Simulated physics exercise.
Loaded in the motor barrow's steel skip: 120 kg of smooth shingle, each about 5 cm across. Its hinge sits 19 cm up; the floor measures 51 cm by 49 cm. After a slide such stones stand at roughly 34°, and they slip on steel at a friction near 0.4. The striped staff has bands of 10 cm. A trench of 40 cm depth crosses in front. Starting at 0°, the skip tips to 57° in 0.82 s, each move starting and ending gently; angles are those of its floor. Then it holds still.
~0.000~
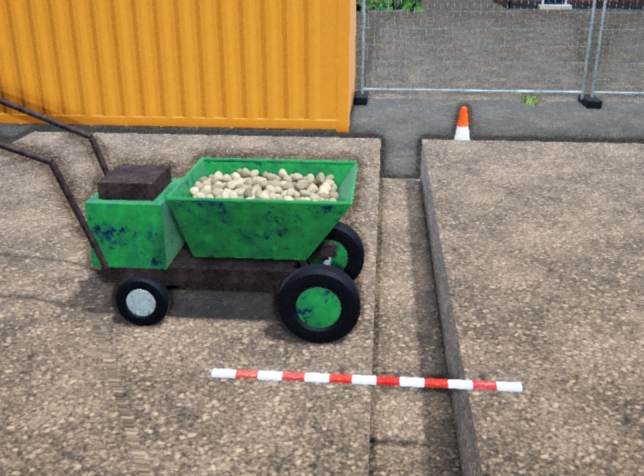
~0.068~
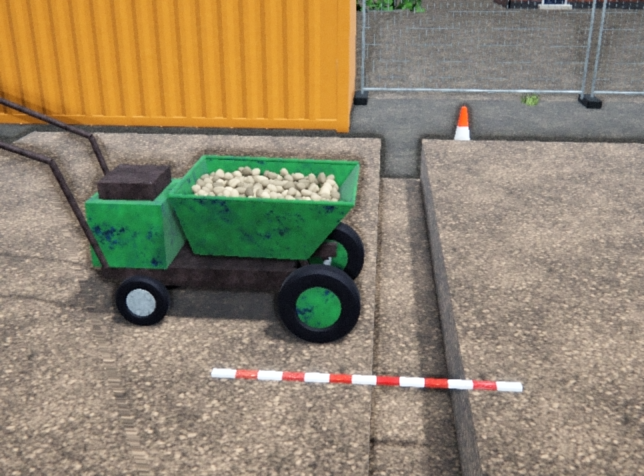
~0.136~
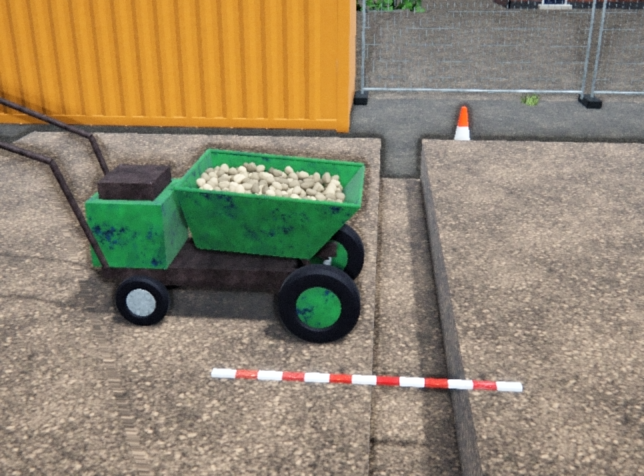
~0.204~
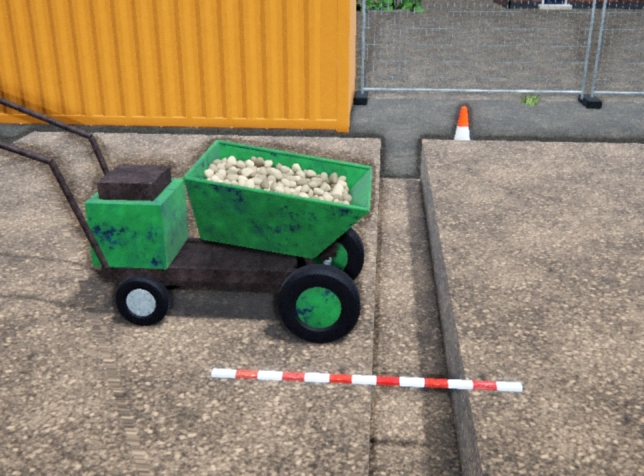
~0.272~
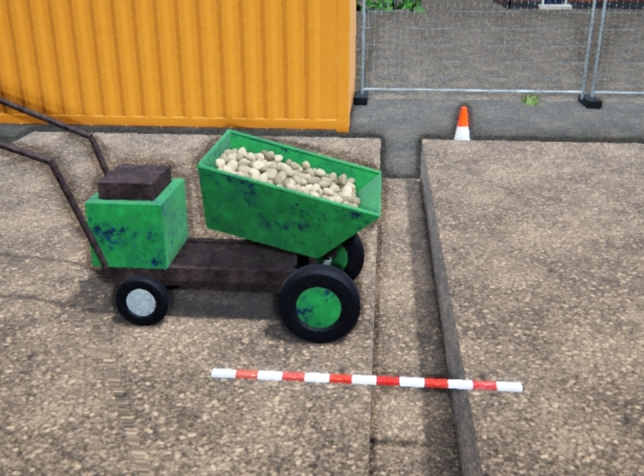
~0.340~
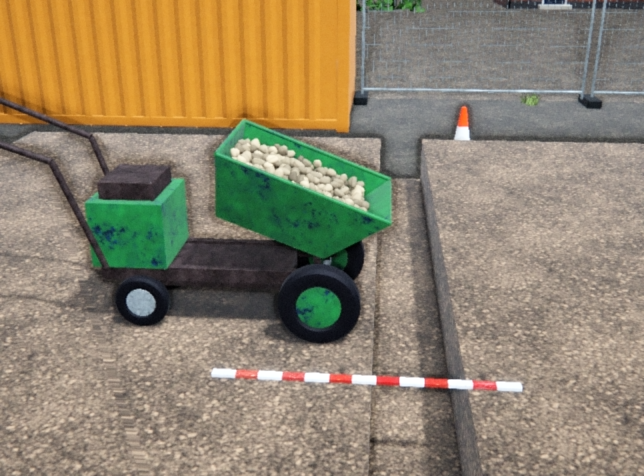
The footage shows a green motor barrow standing still beside a trench, its skip loaded with pale rounded stones. The skip gradually tilts toward the right, its left end rising clear of the dark chassis while the stones stay inside.
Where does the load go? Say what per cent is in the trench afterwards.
Close to 26 in a hundred.
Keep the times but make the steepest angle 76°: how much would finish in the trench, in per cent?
In that case some 25 per cent.
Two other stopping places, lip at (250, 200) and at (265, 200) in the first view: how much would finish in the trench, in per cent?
About 55 and 65 per cent.
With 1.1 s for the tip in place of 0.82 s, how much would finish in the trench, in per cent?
Then about 30 per cent.
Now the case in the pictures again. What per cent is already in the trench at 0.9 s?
Some 5 per cent.
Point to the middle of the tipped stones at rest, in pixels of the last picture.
Near (477, 315).
After 0.6 s the floor is at 48°; 100 % in the skip; the foremost stones are at (403, 239).
After 0.9 s the floor is at 57°; 90 % in the skip, 7 % in the trench, 4 % past the trench; the foremost stones are at (472, 270).
After 1.3 s the floor is at 57°; 55 % in the skip, 8 % in the trench, 37 % past the trench; the foremost stones are at (577, 317).
After 3.2 s the floor is at 57°; 33 % in the skip, 26 % in the trench, 41 % past the trench; the foremost stones are past the picture's edge.
